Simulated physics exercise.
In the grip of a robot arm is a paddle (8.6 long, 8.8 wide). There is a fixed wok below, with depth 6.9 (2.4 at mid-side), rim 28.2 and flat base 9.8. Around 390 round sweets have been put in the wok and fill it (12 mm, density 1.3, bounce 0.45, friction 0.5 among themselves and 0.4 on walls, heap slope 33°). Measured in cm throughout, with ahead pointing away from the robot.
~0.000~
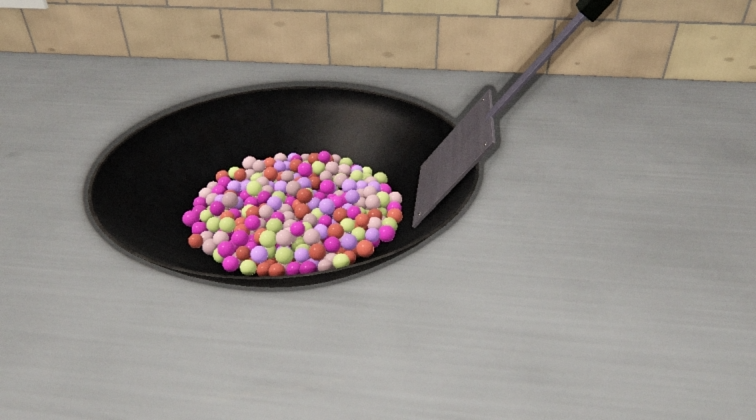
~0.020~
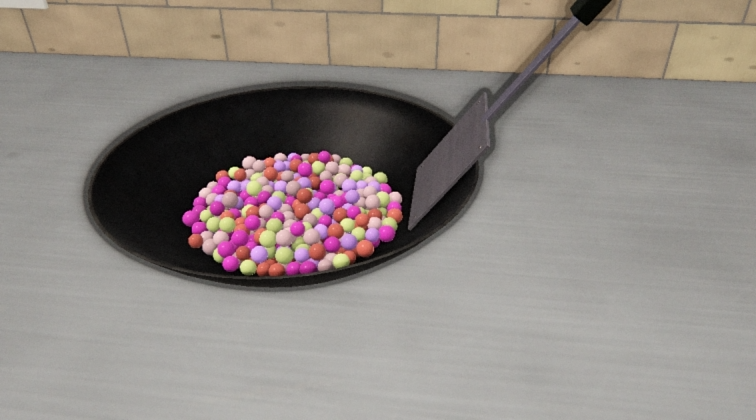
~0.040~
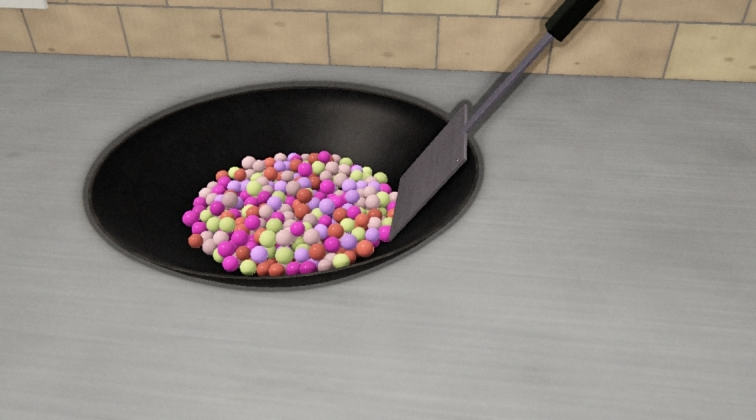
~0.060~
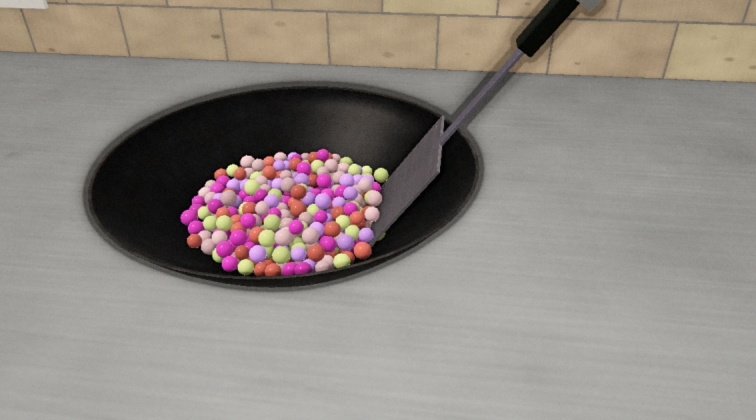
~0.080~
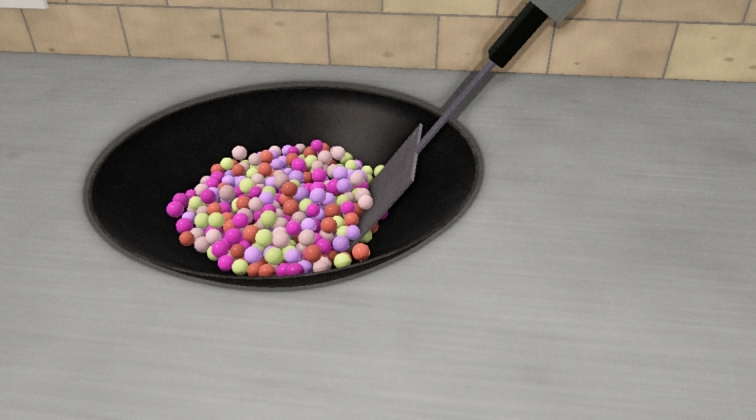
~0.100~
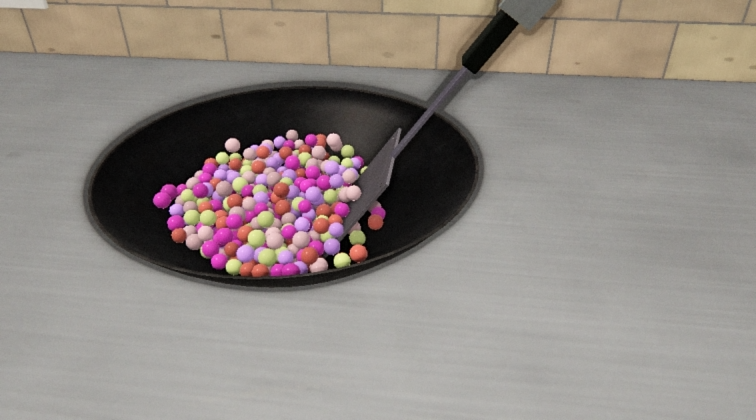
Black wok of colourful round sweets on a grey counter, a metal spatula sliding in from the right and pushing them leftward.
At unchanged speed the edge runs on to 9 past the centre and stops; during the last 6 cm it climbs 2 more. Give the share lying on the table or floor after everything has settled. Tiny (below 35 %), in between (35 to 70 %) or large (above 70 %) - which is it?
In between, so 35 to 70 %.
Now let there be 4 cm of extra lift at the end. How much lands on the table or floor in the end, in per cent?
40 per cent.
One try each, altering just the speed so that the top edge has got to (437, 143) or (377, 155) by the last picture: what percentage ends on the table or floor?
Roughly 15 and 50 percent.
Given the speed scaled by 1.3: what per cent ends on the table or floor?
Roughly 50 percent ends on the table or floor.
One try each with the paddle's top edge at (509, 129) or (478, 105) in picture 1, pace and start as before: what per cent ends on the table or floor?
Some 40 and 45 per cent.
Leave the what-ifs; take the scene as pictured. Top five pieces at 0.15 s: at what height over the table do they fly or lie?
They are some 5 cm up.
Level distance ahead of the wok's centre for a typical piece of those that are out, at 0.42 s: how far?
It sits close to 20 cm ahead of the middle.
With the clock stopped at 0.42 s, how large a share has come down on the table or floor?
20 per cent.
By 0.15 s, sloping 55°, highest piece 6 above the table; 391 in the wok.
By 0.20 s, sloping 55°, highest piece 7 above the table; 391 in the wok.
By 0.42 s, sloping 55°, highest piece 8 above the table; 214 in the wok, 79 on the table or floor, 98 on the blade or in flight.
By 1.47 s, sloping 55°, highest piece 5 above the table; 214 in the wok, 177 on the table or floor.
Final count, 214 in the wok, 177 on the table or floor. That is 45 % on the table or floor.
